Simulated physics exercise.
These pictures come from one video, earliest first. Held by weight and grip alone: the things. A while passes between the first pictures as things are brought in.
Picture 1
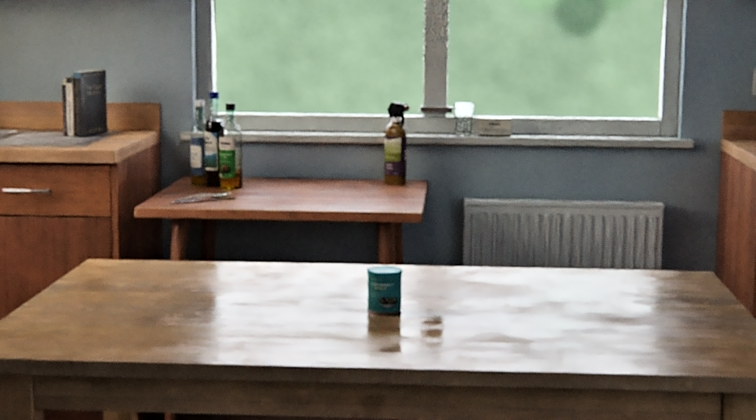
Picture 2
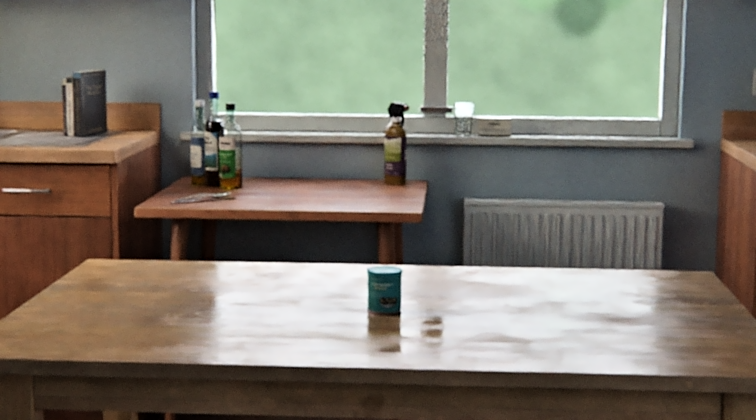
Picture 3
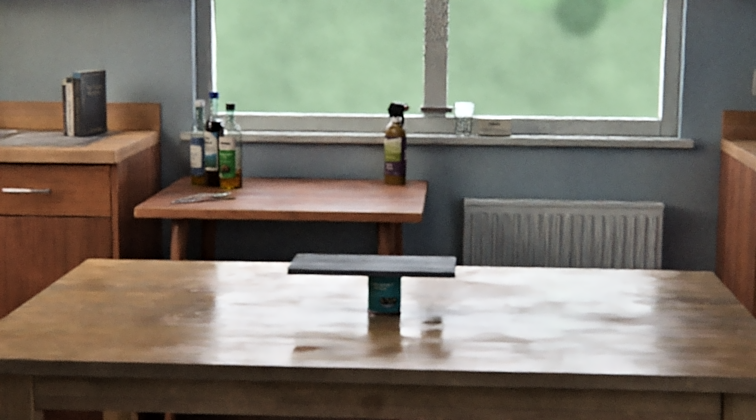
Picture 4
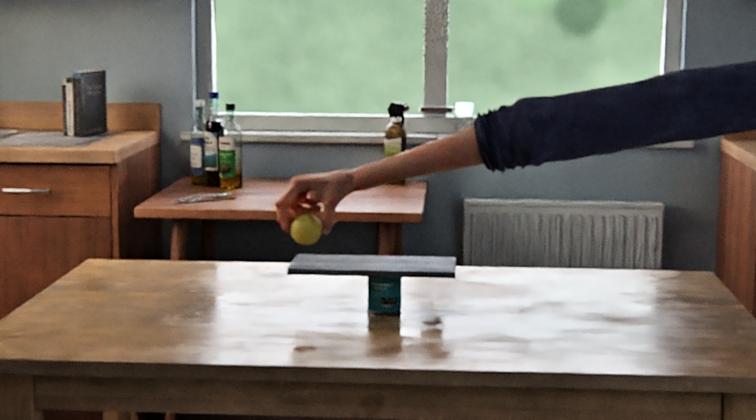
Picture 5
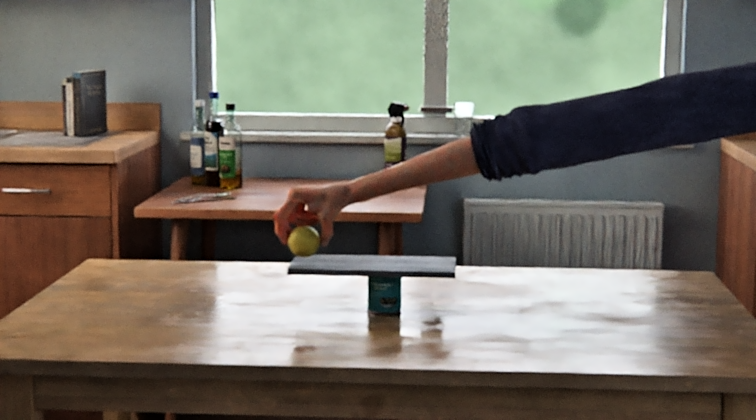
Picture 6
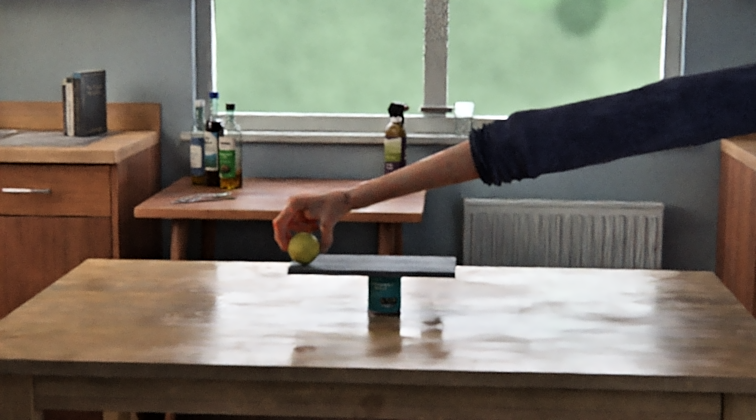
An arm in a dark blue sleeve reaches in from the right over a wooden table in a kitchen, seen by a still camera facing the window. A turquoise tin stands mid-table, with bottles, dark books and a radiator behind. A dark flat board appears across the tin, then the hand lowers a yellow lemon onto its left end, still holding it.
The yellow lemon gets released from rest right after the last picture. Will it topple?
Doesn't stay put.
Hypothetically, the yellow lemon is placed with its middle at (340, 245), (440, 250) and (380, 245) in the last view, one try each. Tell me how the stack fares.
First try: It loses its balance; second try: It stays up; third try: It holds.
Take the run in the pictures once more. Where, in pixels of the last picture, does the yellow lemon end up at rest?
It finishes at about (257, 296).
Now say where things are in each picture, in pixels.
The last thing is not in view yet; turquoise tin (384, 290), in the first picture.
The last thing is not in view yet; turquoise tin (384, 290), in the second picture.
The last thing is not in view yet; turquoise tin (384, 290), in the third picture.
Coming down; yellow lemon (307, 229); turquoise tin (384, 290), in the fourth picture.
Coming down; yellow lemon (304, 241); turquoise tin (384, 290), in the fifth picture.
Set down, still held; yellow lemon (304, 248); turquoise tin (384, 290), in the sixth picture.
Then, 0.30 s later than the last frame, yellow lemon now fallen; grey board tilted by 32°.
Then, 0.40 s later than the last frame, grey board tilted by 34°.
Then, 0.50 s later than the last frame, grey board tilted by 29°.
Then, 0.70 s later than the last frame, grey board tilted by 25°.
When it is over, fallen, yellow lemon; moved from the start, grey board; turquoise tin as before. End places, in pixels of the last picture, yellow lemon near (257, 296). The stack comes apart.
